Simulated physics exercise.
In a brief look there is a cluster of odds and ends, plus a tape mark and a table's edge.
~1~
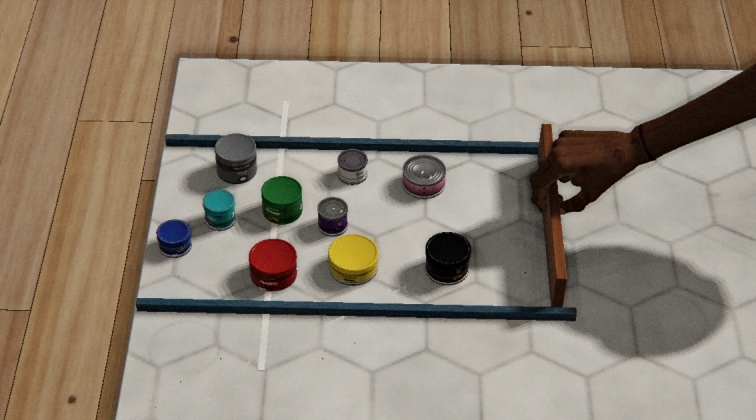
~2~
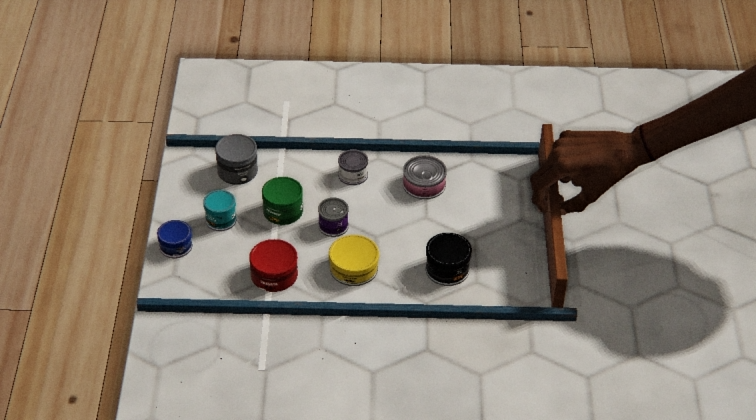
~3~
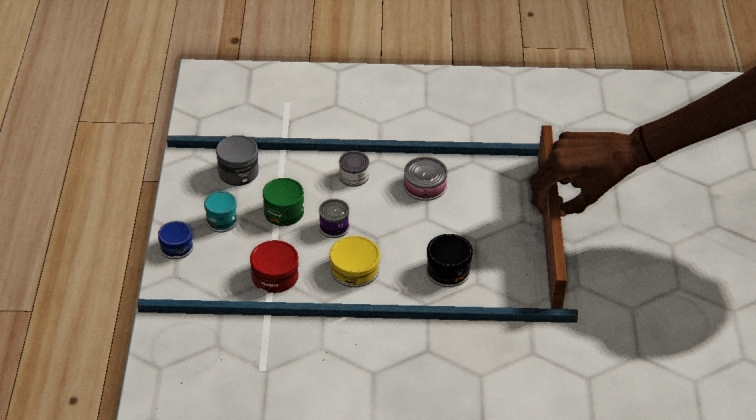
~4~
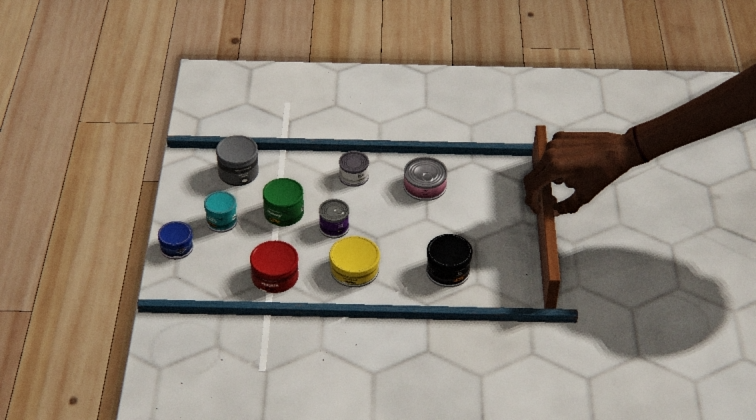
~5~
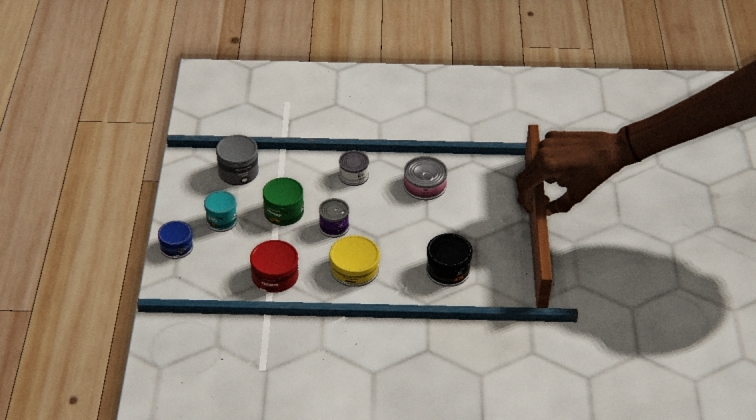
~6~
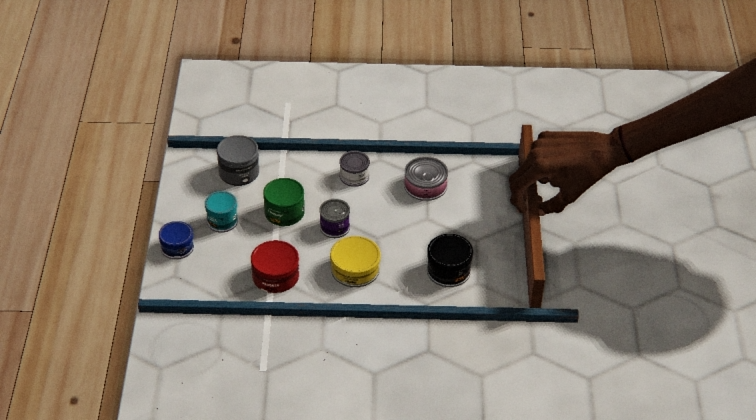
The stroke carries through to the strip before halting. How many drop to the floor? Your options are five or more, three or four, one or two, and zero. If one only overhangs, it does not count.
My pick is zero.
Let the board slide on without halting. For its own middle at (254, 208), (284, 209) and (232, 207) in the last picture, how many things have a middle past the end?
It comes out as 1, then 0, then 1.
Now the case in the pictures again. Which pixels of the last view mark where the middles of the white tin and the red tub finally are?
You'll find the first one at (268, 153) and the second at (171, 279).
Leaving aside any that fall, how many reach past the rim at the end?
0 is the number.
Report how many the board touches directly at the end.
4.
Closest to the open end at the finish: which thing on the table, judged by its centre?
That'd be the blue tin, foremost of the lot.
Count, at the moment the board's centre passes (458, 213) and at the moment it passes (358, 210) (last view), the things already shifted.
Moved so far: 1, then 5.
Soon after, none off yet; blue tin at rest near (176, 240); turquoise pot at rest near (222, 212); grey tub at rest near (238, 161).
At rest, the number that fall off is zero.
